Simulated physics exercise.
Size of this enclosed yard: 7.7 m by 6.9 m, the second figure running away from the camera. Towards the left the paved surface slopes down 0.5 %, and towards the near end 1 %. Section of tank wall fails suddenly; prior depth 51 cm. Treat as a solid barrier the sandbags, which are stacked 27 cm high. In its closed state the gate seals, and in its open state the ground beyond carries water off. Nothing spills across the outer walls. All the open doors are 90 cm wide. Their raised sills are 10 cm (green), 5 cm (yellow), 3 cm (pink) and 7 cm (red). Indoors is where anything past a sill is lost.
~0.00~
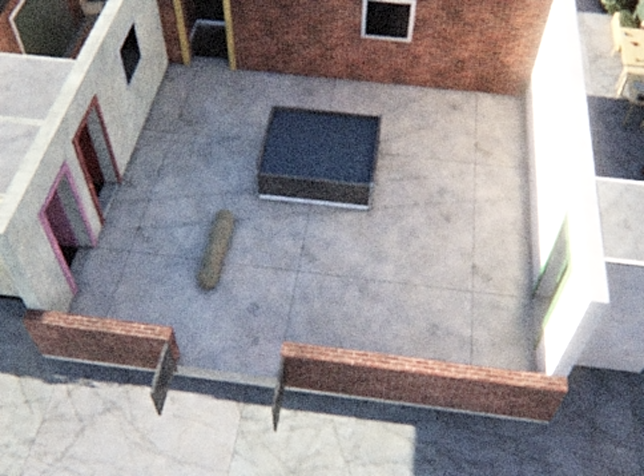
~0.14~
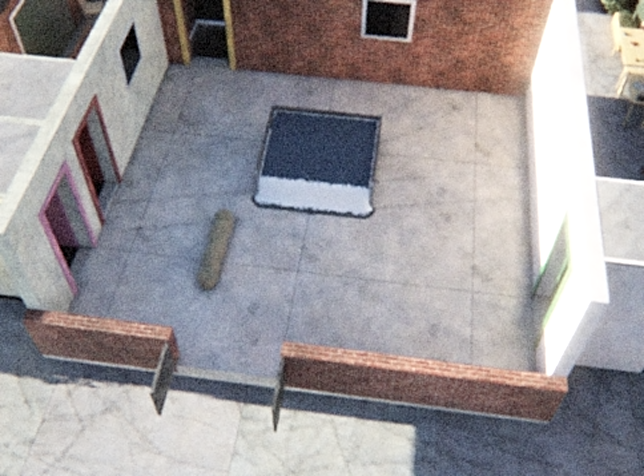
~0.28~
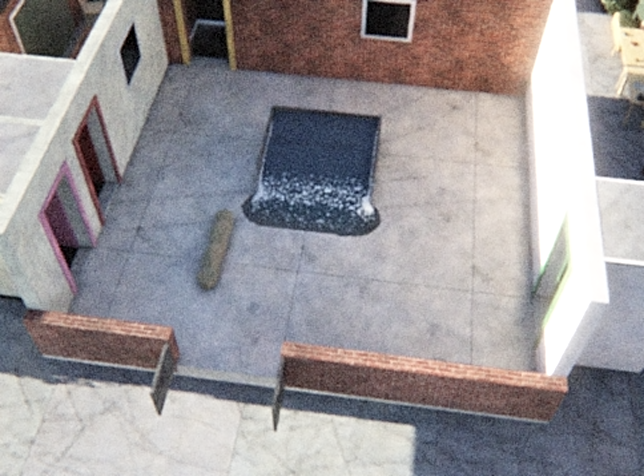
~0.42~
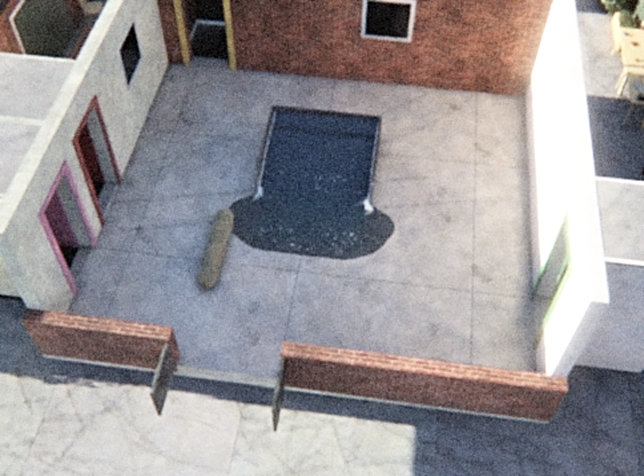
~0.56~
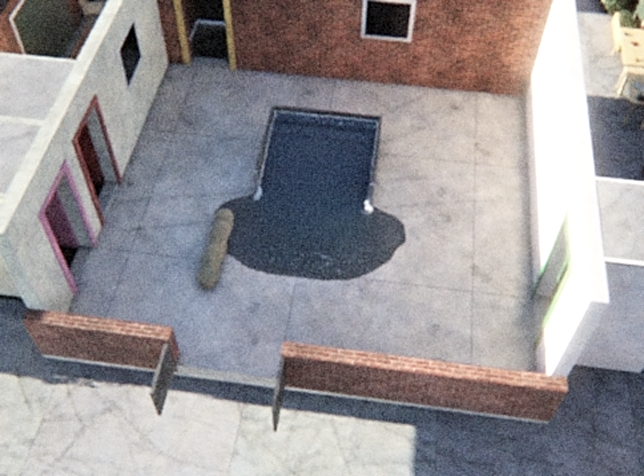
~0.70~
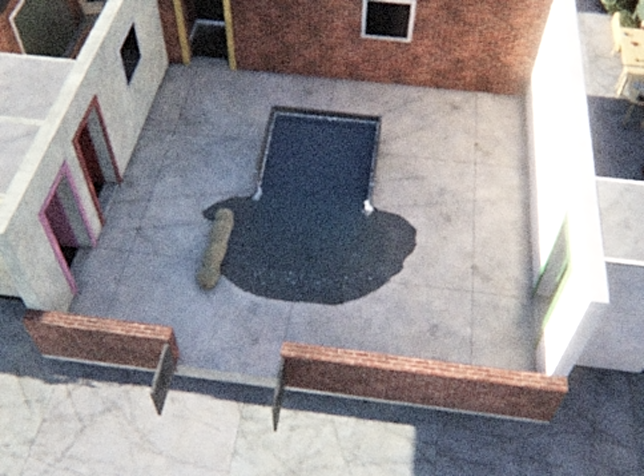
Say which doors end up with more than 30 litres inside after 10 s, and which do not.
Green door not more than 30 litres inside, yellow door not more than 30 litres inside, pink door not more than 30 litres inside, red door not more than 30 litres inside.
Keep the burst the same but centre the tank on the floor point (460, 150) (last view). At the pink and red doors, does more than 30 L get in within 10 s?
Checking the limit: The pink door is beyond it and the red door is within it.
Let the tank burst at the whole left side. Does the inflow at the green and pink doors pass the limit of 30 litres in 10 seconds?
Log - green: Threshold not reached, pink: Threshold topped.
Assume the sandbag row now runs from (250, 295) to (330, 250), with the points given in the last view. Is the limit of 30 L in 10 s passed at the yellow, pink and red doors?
Yellow within the limit, pink beyond the limit, red within the limit.
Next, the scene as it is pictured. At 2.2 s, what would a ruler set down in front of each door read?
You'd see green at 0 cm, yellow at 0 cm, pink at 0 cm and red at 0 cm.
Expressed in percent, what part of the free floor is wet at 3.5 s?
Close to 30 in a hundred.
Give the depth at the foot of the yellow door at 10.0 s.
0.0 cm.
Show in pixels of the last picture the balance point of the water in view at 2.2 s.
Close to (312, 246) in the last picture.
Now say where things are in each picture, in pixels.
The first frame shows the tank at (320, 147) is whole and still, 51 cm deep.
In the second frame, water pours out at (314, 192) and has run 1.1 m, to (369, 212); typically 9 cm deep outside, 51 cm at the tank's back.
In the third frame, water pours out at (313, 194) and has run 1.2 m, to (374, 223); typically 10 cm deep outside, 51 cm at the tank's back.
In the fourth frame, the front is at (237, 226), 1.5 m from the gap at (313, 195); 2.9 m2 of floor is under water; 50 cm left at the back of the tank.
In the fifth frame, water pours out at (313, 195) and has run 1.8 m, to (234, 250); typically 7 cm deep outside, 44 cm at the tank's back.
In the sixth frame, the front is at (343, 298), 2.2 m from the gap at (313, 195); 5.7 m2 of floor is under water; 43 cm left at the back of the tank.
After 1.4 s water covers 25 % of the floor and is deepest (24 cm) near (299, 367); green door not reached, yellow door not reached, pink door not reached, red door not reached.
After 2.2 s water covers 30 % of the floor and is deepest (26 cm) near (310, 368); green door not reached, yellow door not reached, pink door not reached, red door not reached.
After 3.5 s water covers 30 % of the floor and is deepest (23 cm) near (530, 396); green door 4 cm at the sill, 0 L in, yellow door not reached, pink door not reached, red door 1 cm at the sill, 0 L in.
After 6.0 s water covers 40 % of the floor and is deepest (10 cm) near (448, 386); green door 7 cm at the sill, 2 L in, yellow door not reached, pink door 2 cm at the sill, 0 L in, red door 1 cm at the sill, 0 L in.
After 10.0 s water covers 65 % of the floor and is deepest (6 cm) near (299, 367); green door 3 cm at the sill, 2 L in, yellow door not reached, pink door 3 cm at the sill, 0 L in, red door 1 cm at the sill, 0 L in.
